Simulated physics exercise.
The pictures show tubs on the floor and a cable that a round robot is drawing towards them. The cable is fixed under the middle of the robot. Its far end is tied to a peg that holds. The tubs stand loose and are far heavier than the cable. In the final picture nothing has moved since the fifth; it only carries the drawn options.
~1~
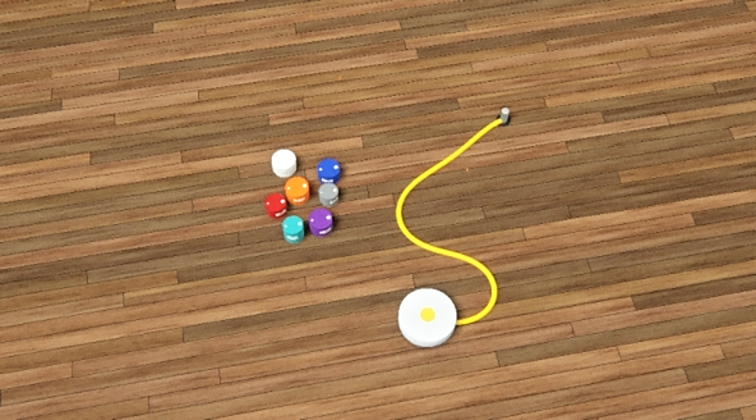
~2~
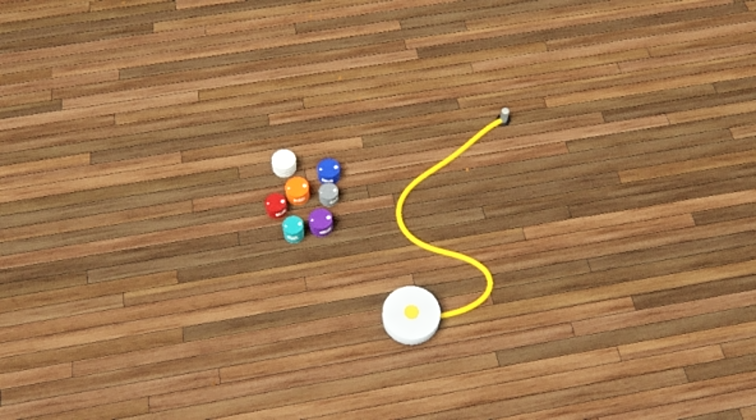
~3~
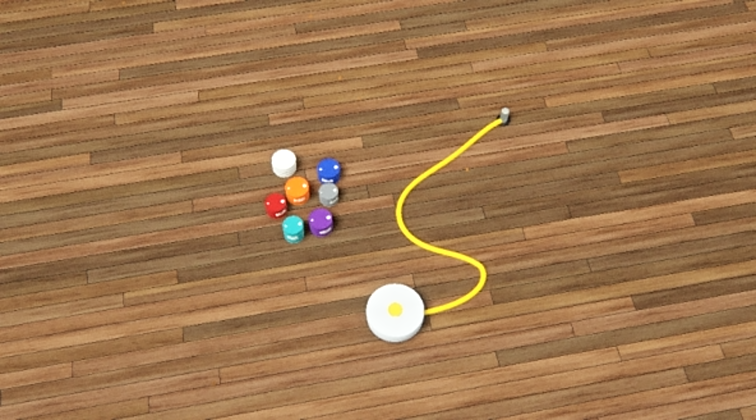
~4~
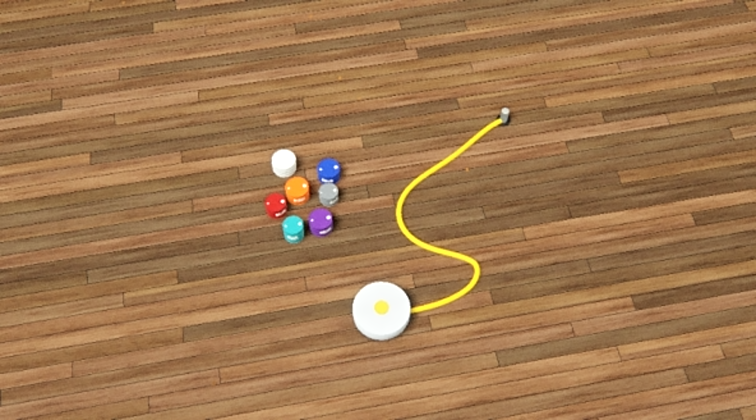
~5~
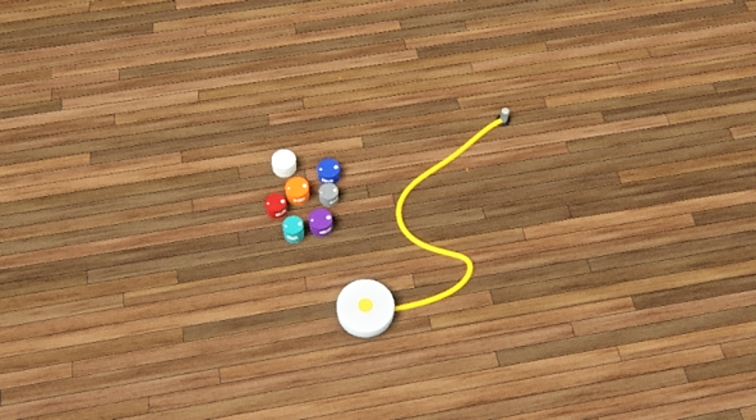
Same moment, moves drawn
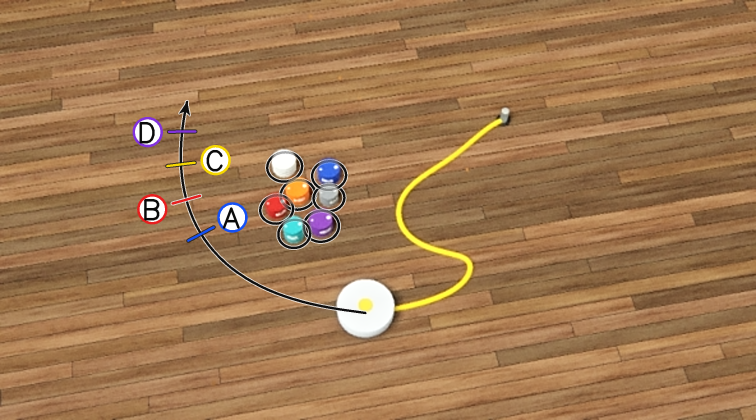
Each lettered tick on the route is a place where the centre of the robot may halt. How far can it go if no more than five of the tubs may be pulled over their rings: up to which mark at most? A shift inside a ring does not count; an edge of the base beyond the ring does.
The farthest stop within the limit is C.
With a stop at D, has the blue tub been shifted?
By then, yes.
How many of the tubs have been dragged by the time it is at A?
By then, none.
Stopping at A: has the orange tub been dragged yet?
No.
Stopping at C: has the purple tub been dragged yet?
By then, yes.
On the marked copy, A at (201, 234); B at (186, 200); C at (181, 164); D at (182, 132); the route from (366, 313) via (204, 239) to (187, 102).
Taking C. A third of the way, robot (267, 286).
Two thirds of the way, robot (197, 226).
When it is over, robot (179, 159); orange tub (297, 183); grey tub (332, 191); red tub (272, 195); purple tub (312, 197); turquoise tub (291, 200); four over the rings.
As for the rest, A is within the limit but short; B is within the limit but short; D has seven over the rings.
